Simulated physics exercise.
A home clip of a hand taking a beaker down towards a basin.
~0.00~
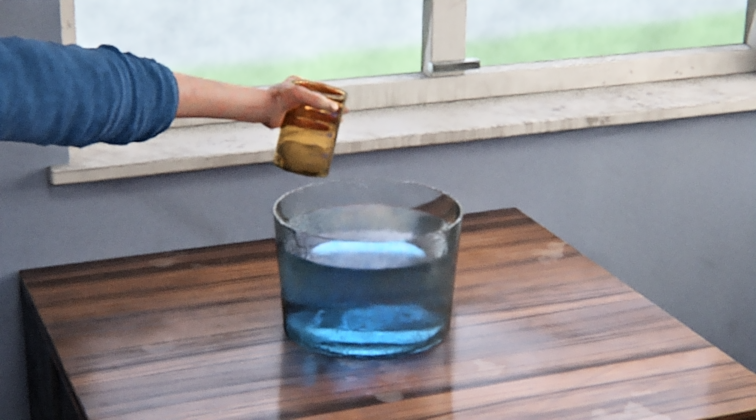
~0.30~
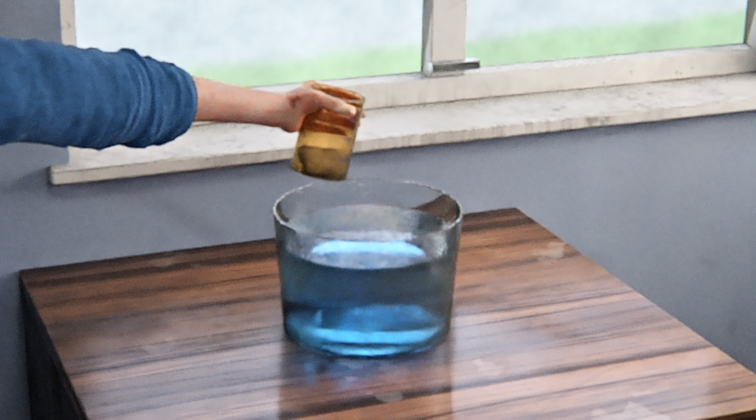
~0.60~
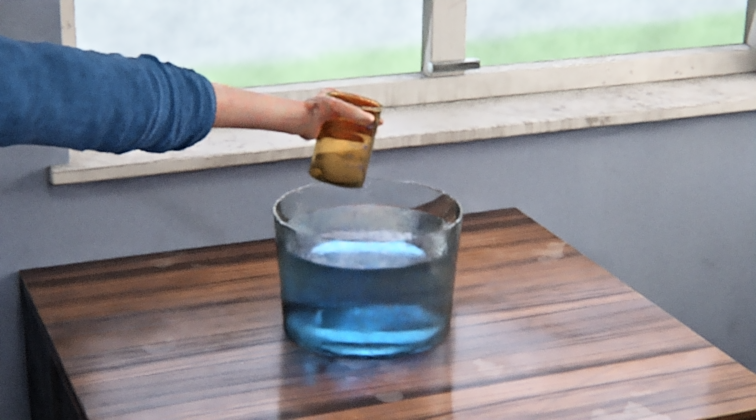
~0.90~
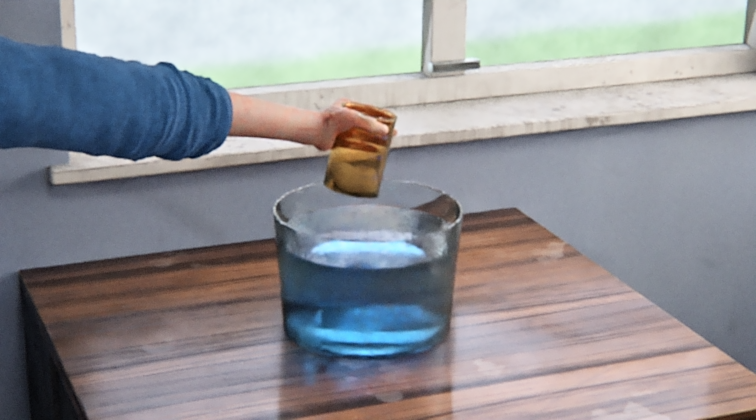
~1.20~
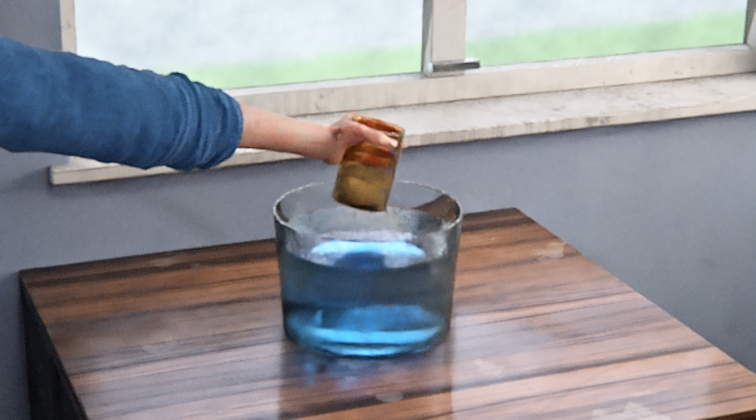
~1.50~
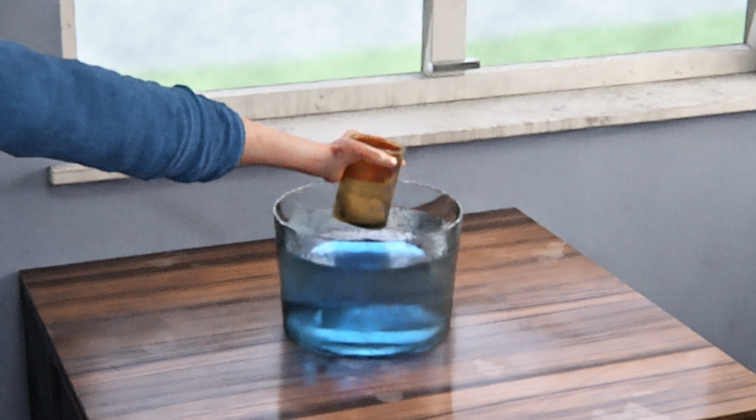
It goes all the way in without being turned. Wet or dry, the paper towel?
It is flooded.
Around 2.0 s, the beaker enters the water.
Around 2.6 s, water pours in as the air escapes.
Around 4.0 s, the beaker is under, flooded, and the paper towel is wet.
